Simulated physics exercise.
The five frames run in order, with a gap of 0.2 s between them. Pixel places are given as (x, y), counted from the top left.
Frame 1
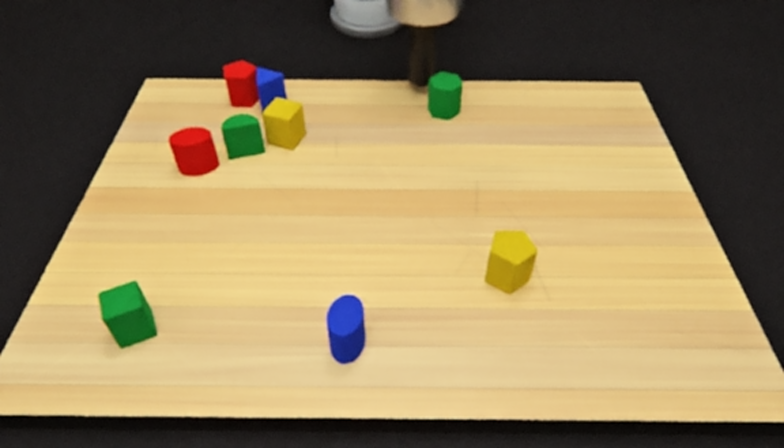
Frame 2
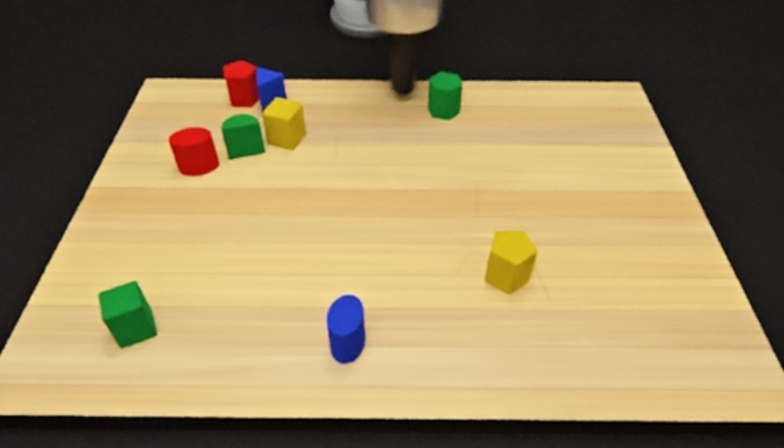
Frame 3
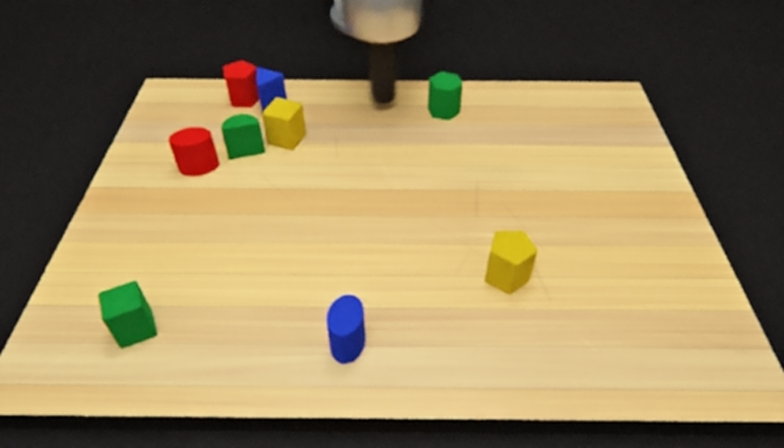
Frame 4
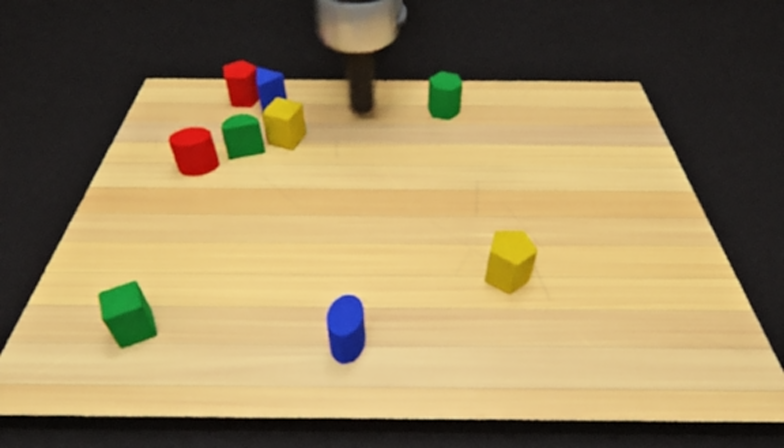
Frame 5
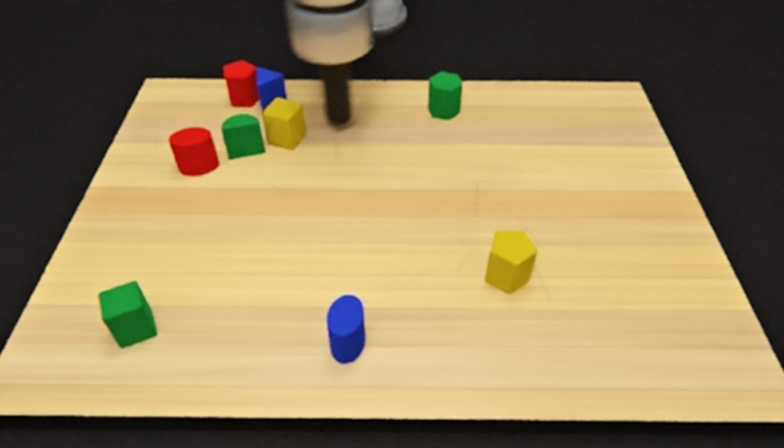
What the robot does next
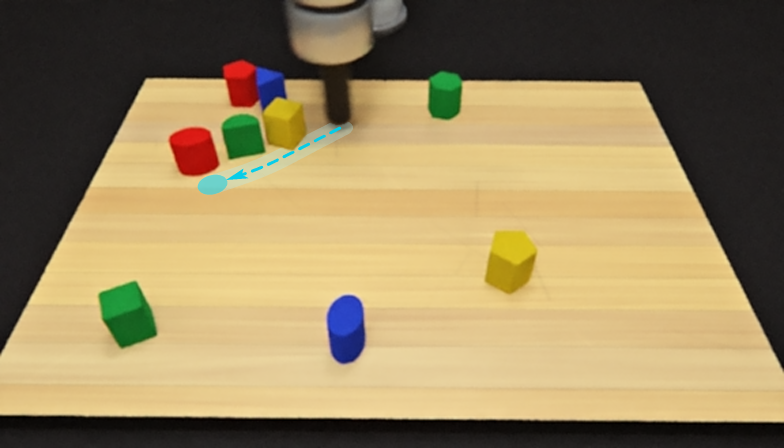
On a wooden board against black, a robot arm's dark tool sliding left and slightly nearer past still, coloured blocks.
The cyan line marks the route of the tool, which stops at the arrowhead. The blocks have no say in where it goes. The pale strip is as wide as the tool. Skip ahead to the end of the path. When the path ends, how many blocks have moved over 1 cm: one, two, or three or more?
The answer is a single block.
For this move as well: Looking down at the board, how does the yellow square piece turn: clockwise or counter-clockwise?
Spin direction: Clockwise.
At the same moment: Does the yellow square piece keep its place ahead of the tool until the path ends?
In short: No.
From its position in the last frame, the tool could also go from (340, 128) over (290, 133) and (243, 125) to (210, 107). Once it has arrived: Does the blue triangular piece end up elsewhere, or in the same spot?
Not moved.
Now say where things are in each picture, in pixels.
The first frame shows tool's lower end (421, 82); green half-round block (239, 120); yellow square piece (282, 108).
The second frame shows tool (403, 89); blocks still.
The third frame shows tool (383, 98); blocks still.
The fourth frame shows tool (362, 107); blocks still.
The fifth frame shows tool (339, 118); green half-round block (239, 120); yellow square piece (282, 108).
Drawn move, from (340, 128) by way of (282, 158) to (213, 185).
On the path given first. One third of the way, tool (300, 138); yellow square piece (272, 109), turned 15° clockwise.
Two thirds of the way, tool (257, 158); yellow square piece (268, 109), turned 25° clockwise.
At the end, tool (210, 175); green half-round block still; yellow square piece (268, 109), turned 25° clockwise.
